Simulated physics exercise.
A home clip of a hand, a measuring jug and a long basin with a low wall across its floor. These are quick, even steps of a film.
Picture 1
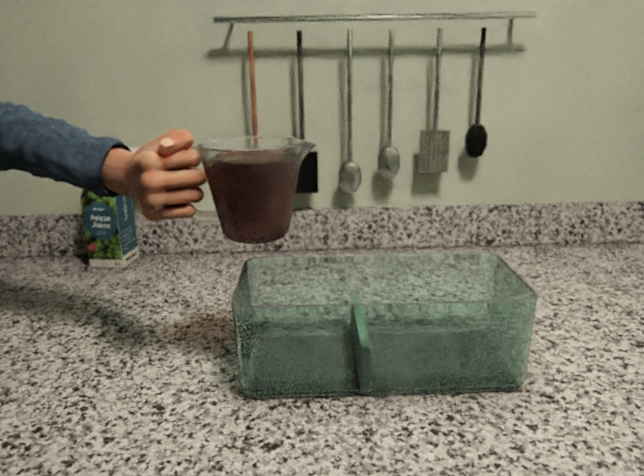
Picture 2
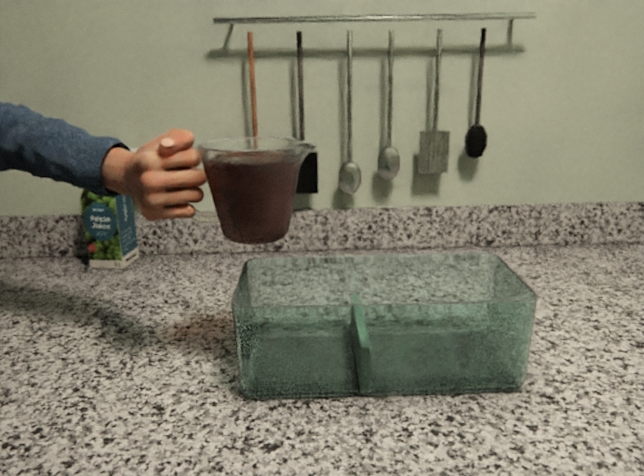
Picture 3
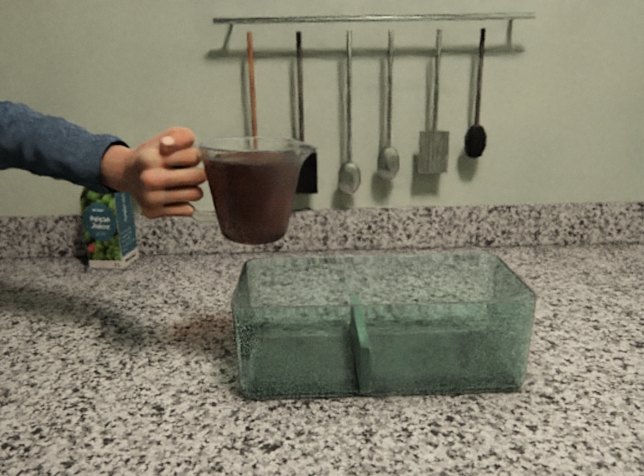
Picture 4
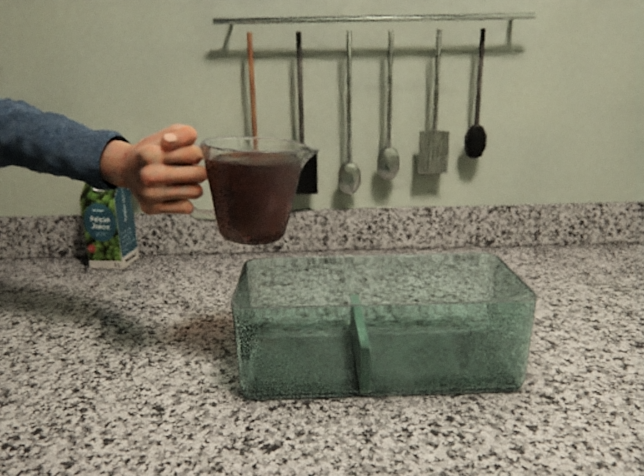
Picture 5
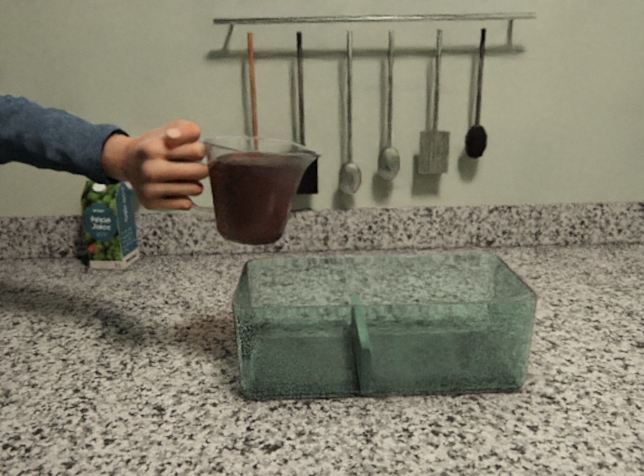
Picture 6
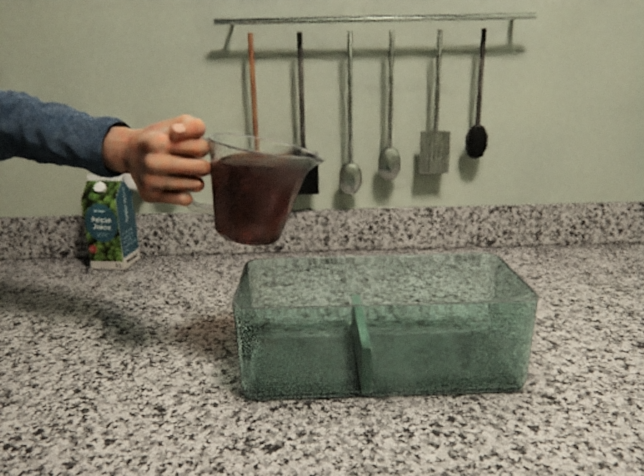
To begin with, a hand at the left holds a clear measuring jug of dark tea almost upright above a long, greenish glass basin with a low wall across its floor. The hand then gradually tilts the jug a little to the right, lowering its right rim slightly while the basin stays still.
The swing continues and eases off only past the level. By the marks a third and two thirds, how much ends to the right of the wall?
The share right of the wall is between a third and two thirds.
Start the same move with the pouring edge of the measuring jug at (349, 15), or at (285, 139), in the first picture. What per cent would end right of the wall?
Near 90 % and 5 %.
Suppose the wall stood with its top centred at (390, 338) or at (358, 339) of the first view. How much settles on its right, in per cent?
About 15 and 55 per cent.
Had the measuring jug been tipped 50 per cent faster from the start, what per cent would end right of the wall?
About 30 per cent.
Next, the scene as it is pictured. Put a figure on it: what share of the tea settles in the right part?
Roughly 45 in a hundred.
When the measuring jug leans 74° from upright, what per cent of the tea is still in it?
Near 60 %.
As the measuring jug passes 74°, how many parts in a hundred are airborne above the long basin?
Close to 20 per cent.
A moment on, the measuring jug is tipped part way and 62 per cent is still to pour, 1 is left of the wall and 15 right of it.
Next, the measuring jug is tipped right over and 6 per cent is still to pour, 47 is left of the wall and 42 right of it.
Then the measuring jug is tipped right over and 0 per cent is still to pour, 56 is left of the wall and 43 right of it.
Later the measuring jug is tipped right over and 0 per cent is still to pour, 56 is left of the wall and 43 right of it.
In the end 56 per cent lies left of the wall, 43 right of it and 1 outside.
